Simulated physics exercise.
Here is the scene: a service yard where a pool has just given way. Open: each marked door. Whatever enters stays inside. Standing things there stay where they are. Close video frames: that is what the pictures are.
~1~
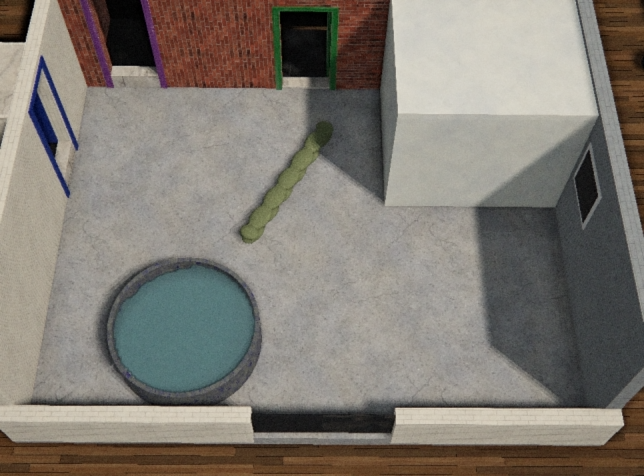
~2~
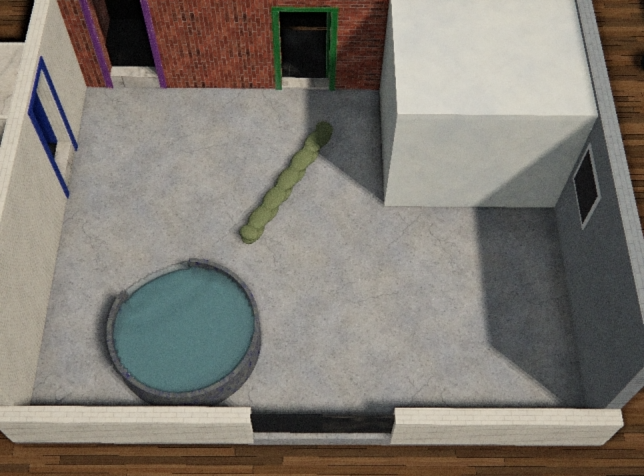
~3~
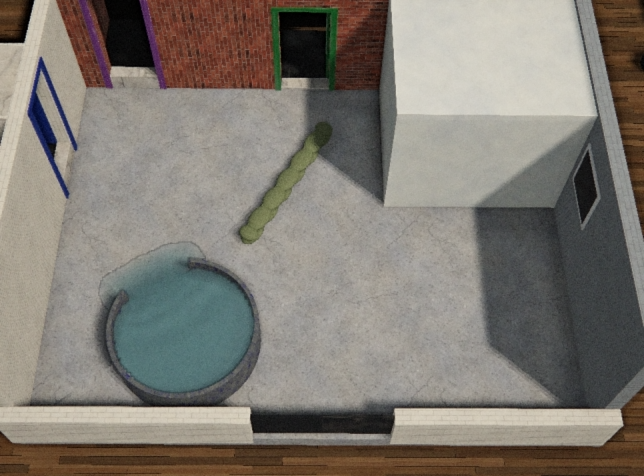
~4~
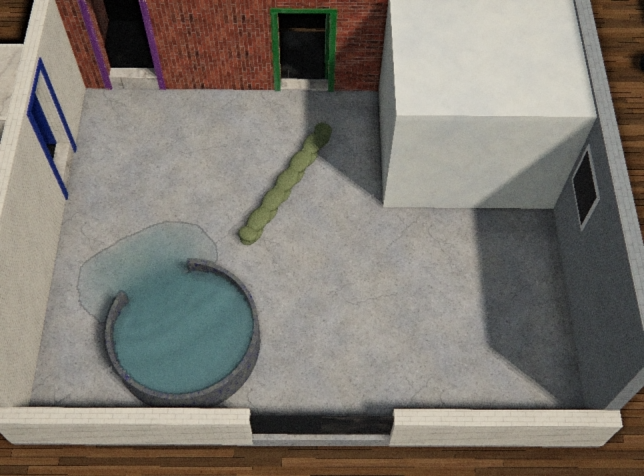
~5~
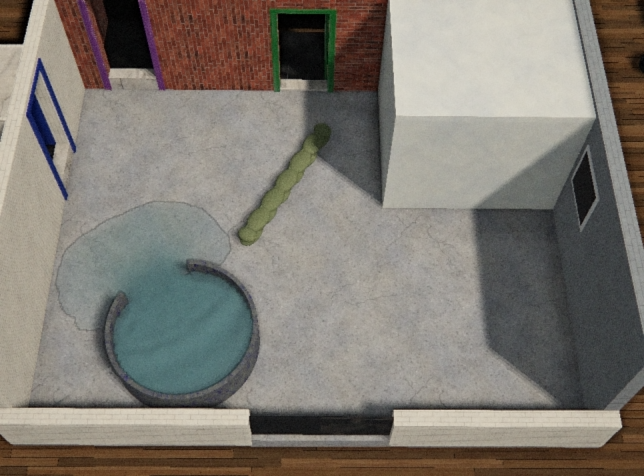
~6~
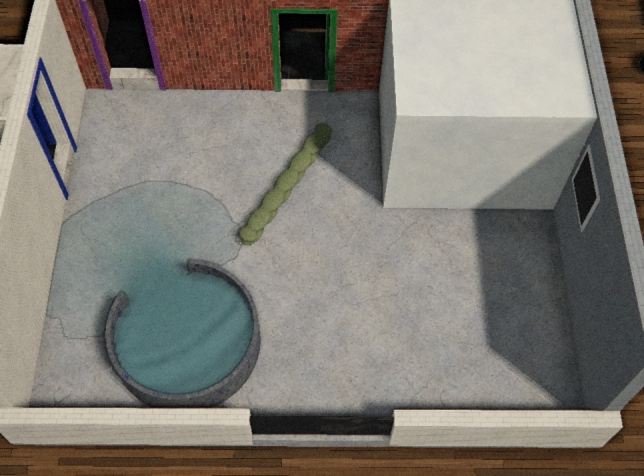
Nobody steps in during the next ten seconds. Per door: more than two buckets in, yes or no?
Purple door no, green door yes, blue door no.
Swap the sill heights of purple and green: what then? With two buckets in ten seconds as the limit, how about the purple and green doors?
Looks like the purple door surpasses that amount while the green door doesn't reach that amount.
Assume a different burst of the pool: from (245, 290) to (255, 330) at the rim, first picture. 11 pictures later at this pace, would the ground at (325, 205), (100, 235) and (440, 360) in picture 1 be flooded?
Point by point: Soaked; unwetted; soaked.
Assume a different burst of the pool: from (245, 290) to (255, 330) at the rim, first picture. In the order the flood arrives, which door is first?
Answer: The green door.
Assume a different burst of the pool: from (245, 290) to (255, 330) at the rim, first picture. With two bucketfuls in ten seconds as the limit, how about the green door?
As I see it, the green door stays short of it.
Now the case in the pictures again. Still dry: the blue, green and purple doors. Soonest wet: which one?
The door marked blue.
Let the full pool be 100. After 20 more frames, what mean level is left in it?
I'd put it close to 40 in a hundred.
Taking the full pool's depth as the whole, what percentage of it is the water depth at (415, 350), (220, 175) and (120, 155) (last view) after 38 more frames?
The depths come to near 0, 14 and 20 per cent respectively.
A moment on, water covers 20 % of the floor; the purple door not reached, the green door not reached, the blue door wet at the sill, nothing in.
Next, water covers 30 % of the floor; the purple door wet at the sill, nothing in, the green door not reached, the blue door wet at the sill, nothing in.
Then, water covers 35 % of the floor; the purple door wet at the sill, nothing in, the green door wet at the sill, nothing in, the blue door wet at the sill, nothing in.
Later, water covers 50 % of the floor; the purple door wet at the sill, nothing in, the green door under two buckets in, the blue door wet at the sill, nothing in.
In the end, water covers 75 % of the floor; the purple door wet at the sill, nothing in, the green door over two buckets in, the blue door wet at the sill, nothing in.
